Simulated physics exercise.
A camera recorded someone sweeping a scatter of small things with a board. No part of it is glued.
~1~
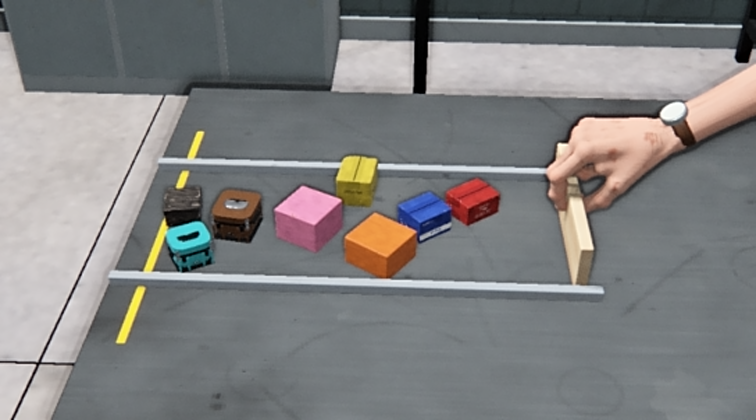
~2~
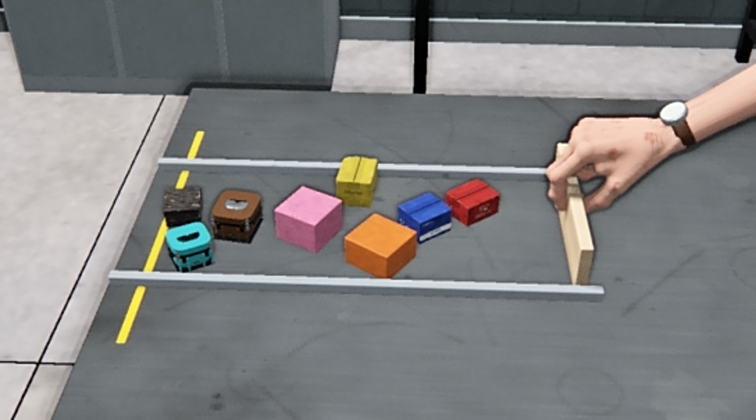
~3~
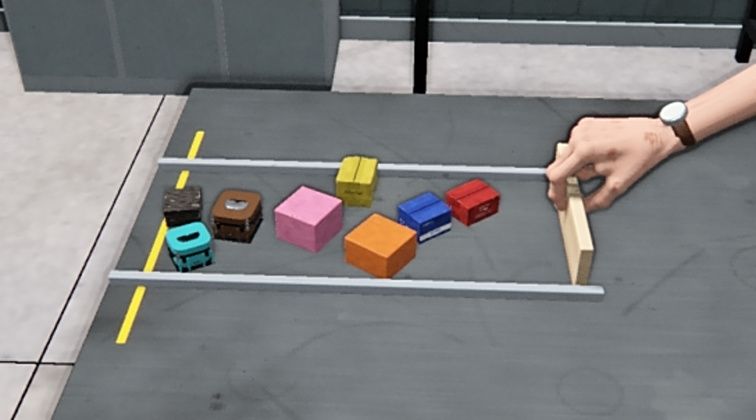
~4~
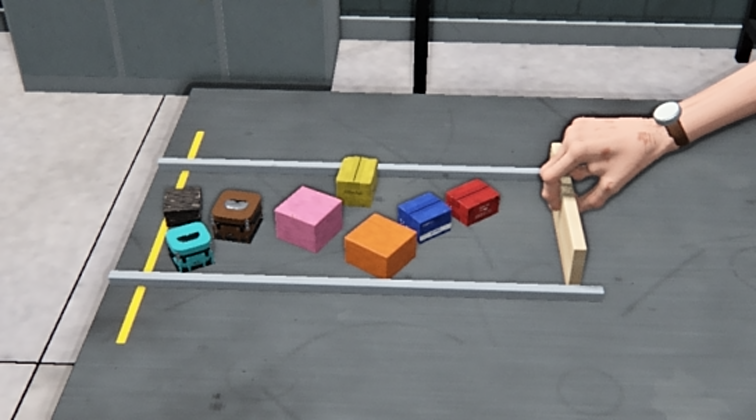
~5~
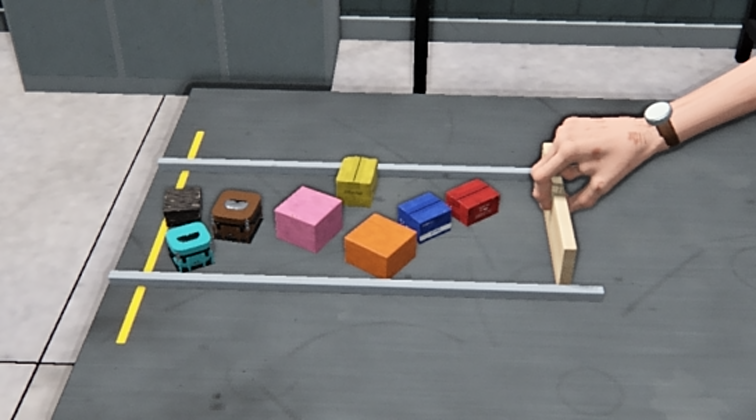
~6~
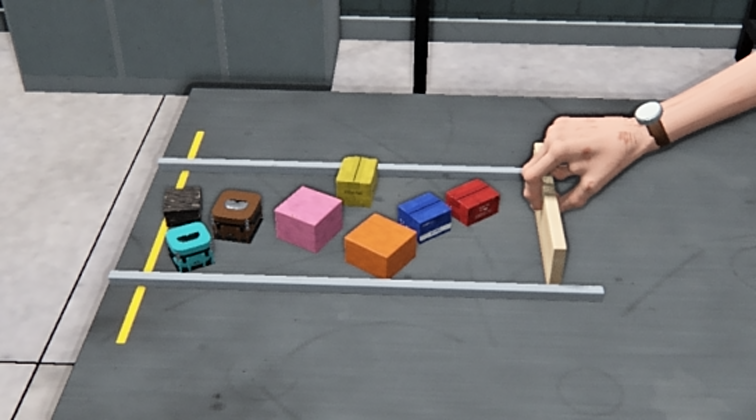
The clip shows a hand holding a wooden board upright between two rails on a dark table, at first still, then sliding it slightly left toward scattered colourful boxes and small cases, which stay in place near a yellow tape line.
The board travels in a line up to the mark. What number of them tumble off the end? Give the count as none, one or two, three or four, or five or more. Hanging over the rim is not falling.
The count is five or more.
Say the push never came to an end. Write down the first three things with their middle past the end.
They go in this order: The black block, the brown case and the turquoise case.
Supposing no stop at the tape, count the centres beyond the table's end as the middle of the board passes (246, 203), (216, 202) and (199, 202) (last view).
In order of the places given, that's 1, 2 and 3.
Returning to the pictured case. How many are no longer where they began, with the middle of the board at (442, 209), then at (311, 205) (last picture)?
At the first spot the count is 2, and at the second it is 7.
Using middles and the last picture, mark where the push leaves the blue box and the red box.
In the last picture the blue box sits at (149, 207) while the red box sits at (160, 185).
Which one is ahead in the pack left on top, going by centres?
Orange block.
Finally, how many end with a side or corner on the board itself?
In total, 3.
Soon after, none off yet; black block at rest near (184, 207); turquoise case at rest near (190, 248); brown case at rest near (238, 217).
In the end, the number that fall off is five or more; gone, yellow box, pink block, brown case, turquoise case and black block.
